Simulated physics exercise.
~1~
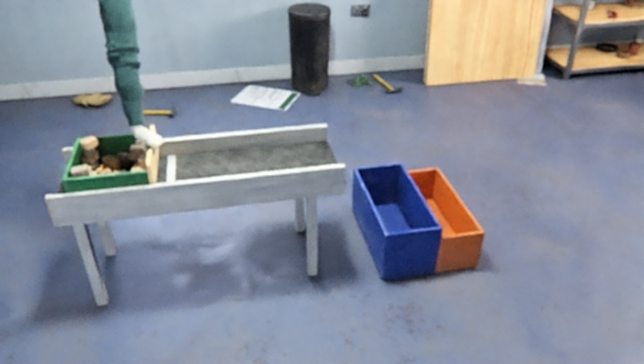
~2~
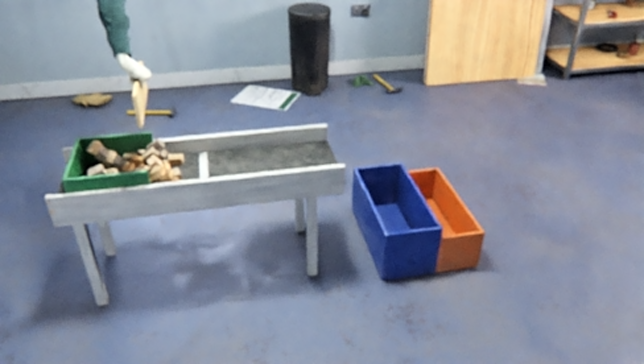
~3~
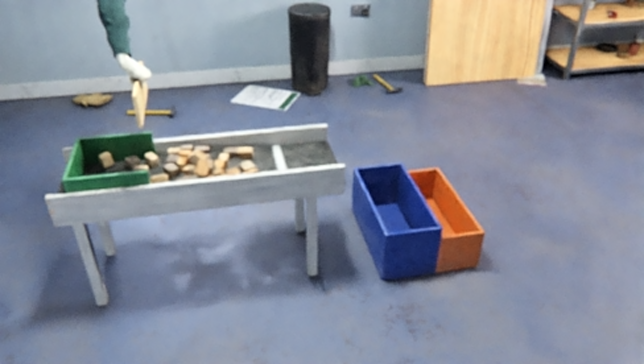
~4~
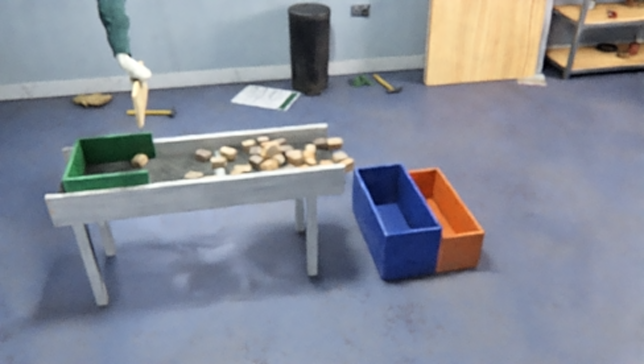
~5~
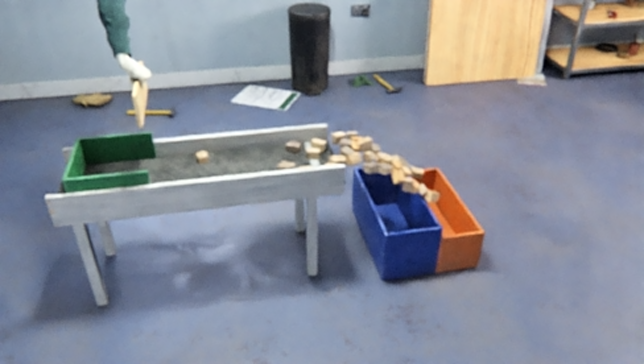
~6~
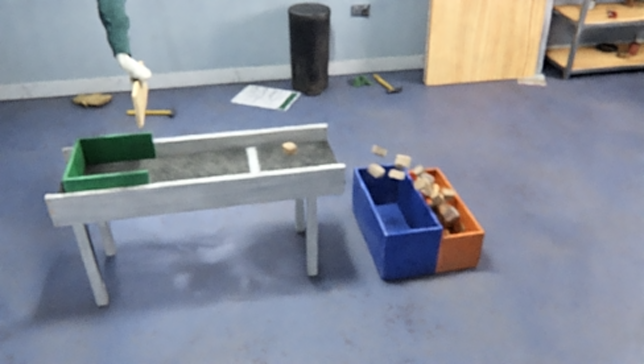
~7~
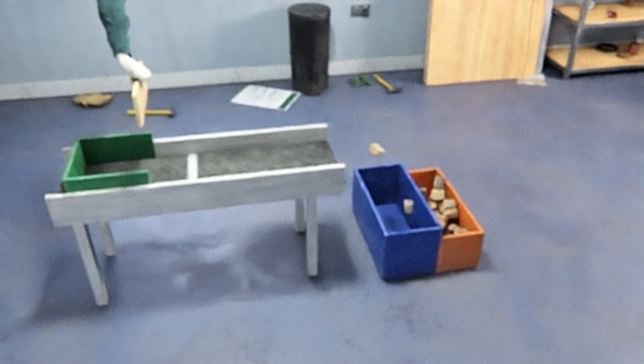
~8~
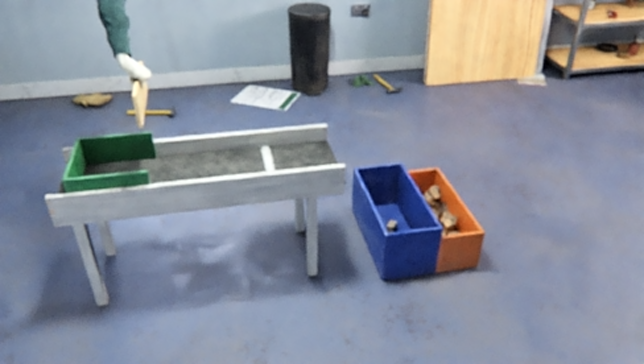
Wood offcuts riding a conveyor right from a green pen after the gate lifts, nearly all landing in the orange tote beyond the blue tub.
